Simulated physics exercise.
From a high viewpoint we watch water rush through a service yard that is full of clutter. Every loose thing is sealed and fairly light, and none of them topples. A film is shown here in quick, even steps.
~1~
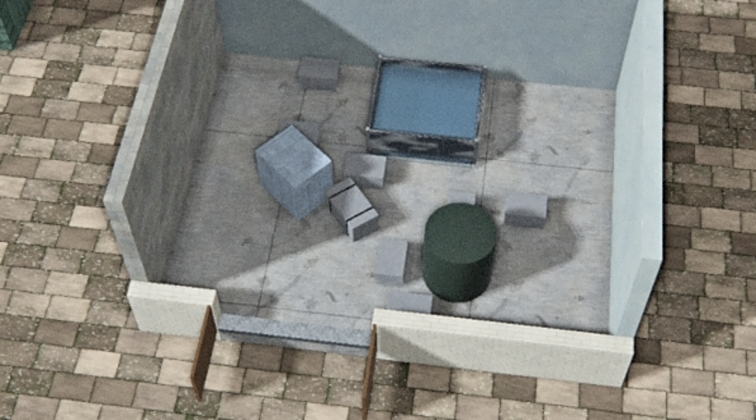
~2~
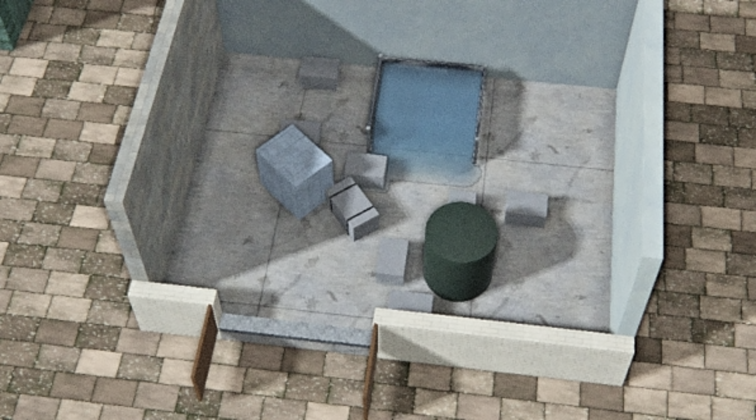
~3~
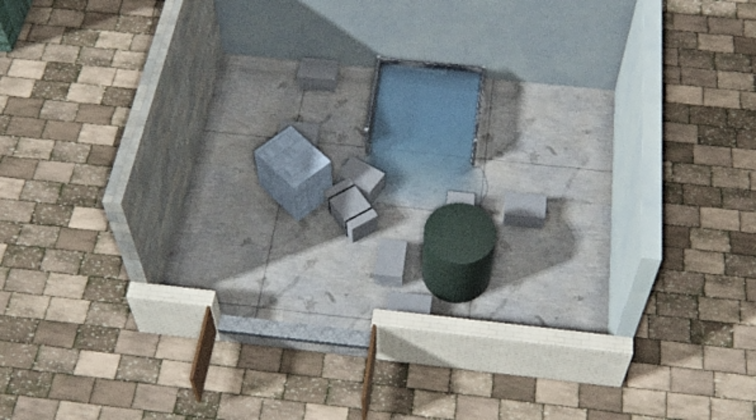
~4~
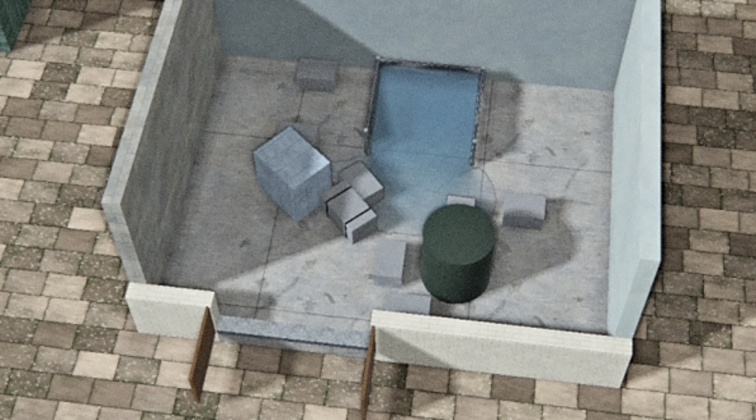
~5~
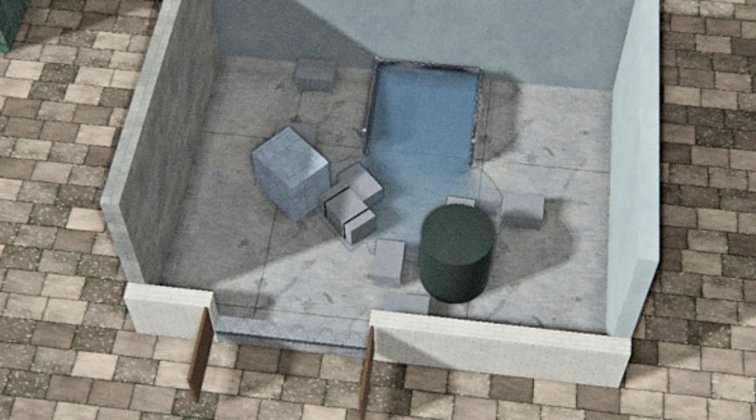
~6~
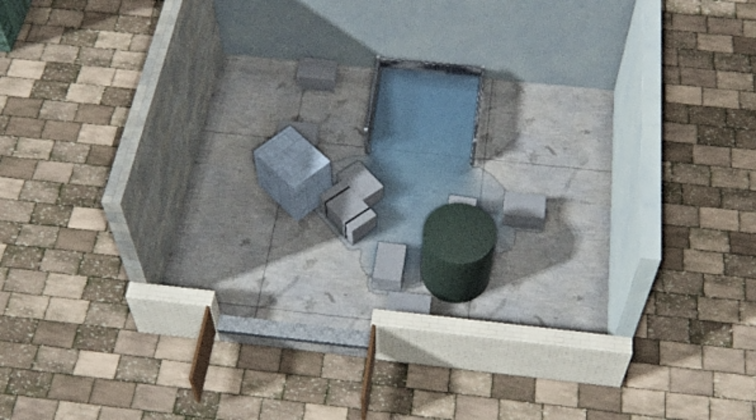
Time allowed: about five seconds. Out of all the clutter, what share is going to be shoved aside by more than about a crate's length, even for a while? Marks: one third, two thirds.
I expect the share pushed well aside to be two thirds or higher.
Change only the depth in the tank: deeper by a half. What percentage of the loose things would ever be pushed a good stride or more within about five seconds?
Around 80 in a hundred.
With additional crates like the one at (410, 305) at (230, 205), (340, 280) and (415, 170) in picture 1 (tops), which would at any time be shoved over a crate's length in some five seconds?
Copy by copy, in order: Largely stays, relocated, relocated.
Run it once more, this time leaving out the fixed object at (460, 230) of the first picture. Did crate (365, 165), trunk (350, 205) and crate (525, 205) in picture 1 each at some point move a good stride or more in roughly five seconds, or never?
Okay, so the first was pushed clear, the second was pushed clear, and the third stayed in place.
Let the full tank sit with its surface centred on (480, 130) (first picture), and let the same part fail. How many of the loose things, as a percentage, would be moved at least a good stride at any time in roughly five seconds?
Near 60 in a hundred.
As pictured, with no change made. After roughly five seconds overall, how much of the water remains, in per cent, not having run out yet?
Near 64 per cent.
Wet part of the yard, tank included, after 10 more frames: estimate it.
Wet share: Around 50 %.
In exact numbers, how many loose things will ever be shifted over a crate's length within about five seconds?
The number is 6.
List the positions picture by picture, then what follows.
A crate at (365, 165) rests on the ground; a crate at (461, 209), on the bottom; 0 of 8 have shifted, in the first picture.
A crate at (366, 165), on the bottom; a crate at (461, 208) rests on the ground; 0 of 8 have shifted, in the second picture.
A crate at (361, 174) rests on the ground, close to its start; a crate at (460, 209), on the bottom; 1 of 8 have shifted, in the third picture.
A crate at (361, 180), on the bottom, close to its start; a crate at (459, 214) rests on the ground, close to its start; 2 of 8 have shifted, in the fourth picture.
A crate at (360, 182), on the bottom, close to its start; a crate at (459, 215) rests on the ground, close to its start; 2 of 8 have shifted, in the fifth picture.
A crate at (360, 180) floats, a stride from its start; a crate at (460, 213) rests on the ground, close to its start; 3 of 8 have shifted, in the sixth picture.
A moment on, 0 of 8 are well off their spots; 2 afloat.
Next, 4 of 8 are well off their spots; 2 afloat.
Later, 6 of 8 are well off their spots; 4 afloat.
In the end, 6 of 8 are well off their spots, and 6 have been at some point; 2 afloat.
